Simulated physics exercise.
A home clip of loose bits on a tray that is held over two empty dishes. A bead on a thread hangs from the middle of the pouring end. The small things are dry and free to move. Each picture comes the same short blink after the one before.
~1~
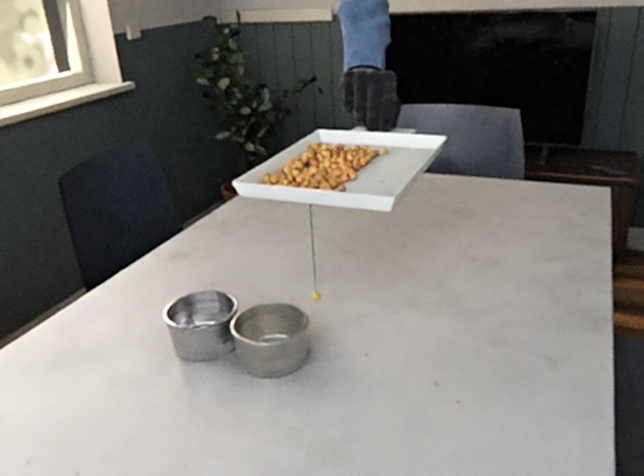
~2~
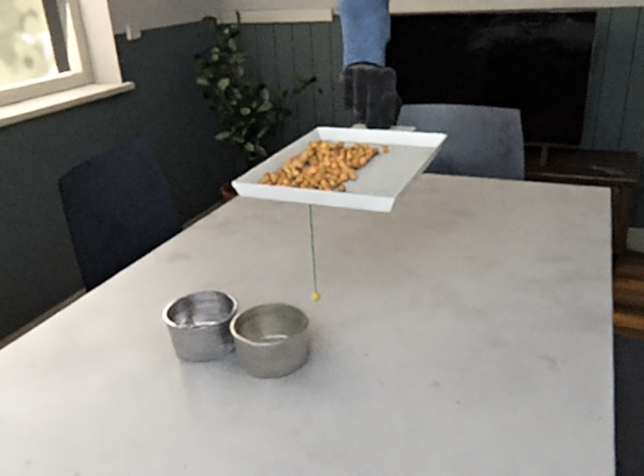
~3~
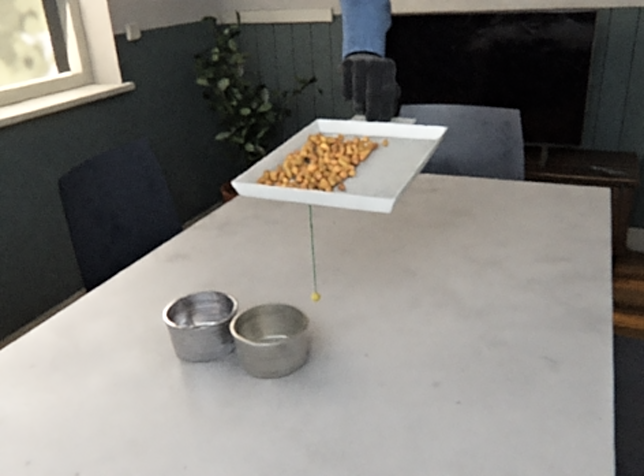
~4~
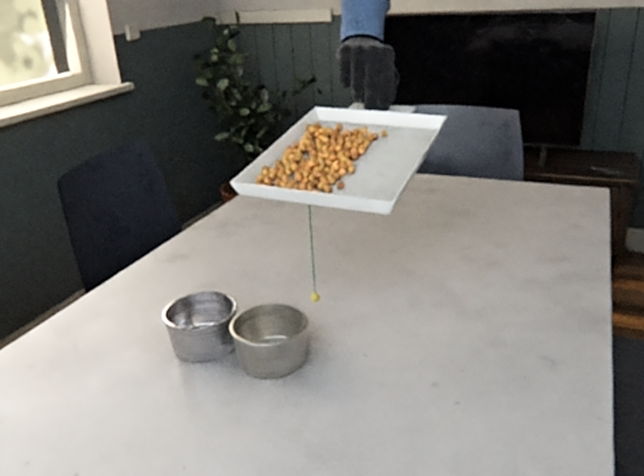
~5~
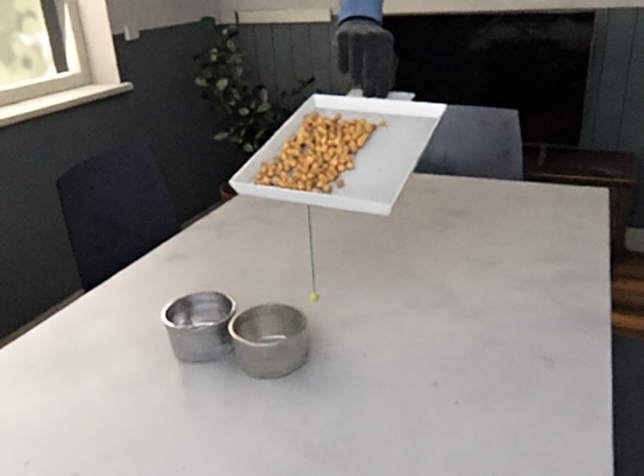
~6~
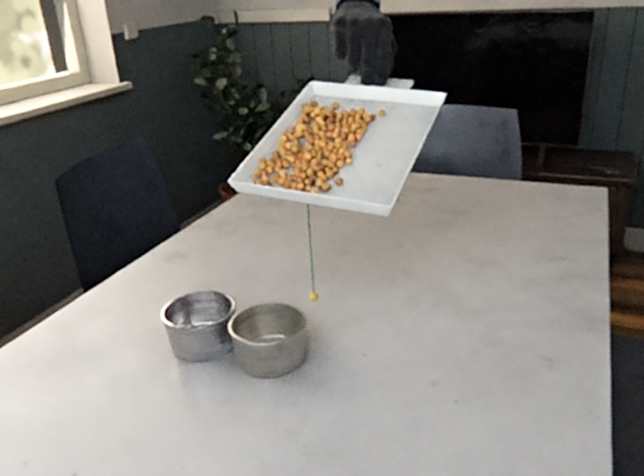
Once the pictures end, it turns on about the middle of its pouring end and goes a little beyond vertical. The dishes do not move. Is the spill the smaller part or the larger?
Together they catch under half.
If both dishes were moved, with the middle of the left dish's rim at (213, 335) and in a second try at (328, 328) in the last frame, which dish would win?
The first try: The right-hand dish. The second: The left one.
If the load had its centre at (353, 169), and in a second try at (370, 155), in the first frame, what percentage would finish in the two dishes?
The first gives 20 %, the second 10 %.
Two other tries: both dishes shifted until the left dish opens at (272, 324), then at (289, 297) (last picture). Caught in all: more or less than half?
The first try: More than half. The second: Less than half.
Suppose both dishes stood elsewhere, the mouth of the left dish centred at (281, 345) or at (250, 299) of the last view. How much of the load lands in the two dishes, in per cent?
First some 40, then 10 per cent.
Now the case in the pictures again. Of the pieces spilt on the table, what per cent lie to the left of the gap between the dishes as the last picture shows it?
Near 10 %.
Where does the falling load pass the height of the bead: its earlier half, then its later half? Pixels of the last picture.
Around (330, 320) and then (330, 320).
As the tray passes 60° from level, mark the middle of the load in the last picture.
At about (315, 173).
Soon, tray tipped steeply; nearly all on the tray; a stray few in the air.
A while on, tray tipped right over; most on the tray; a small part outside both; a small part in the air.
Towards the end, tray tipped past a quarter turn; a small part in the right dish; most outside both.
Finally, tray tipped past a quarter turn; a small part in the right dish; none in the left dish; most outside both.
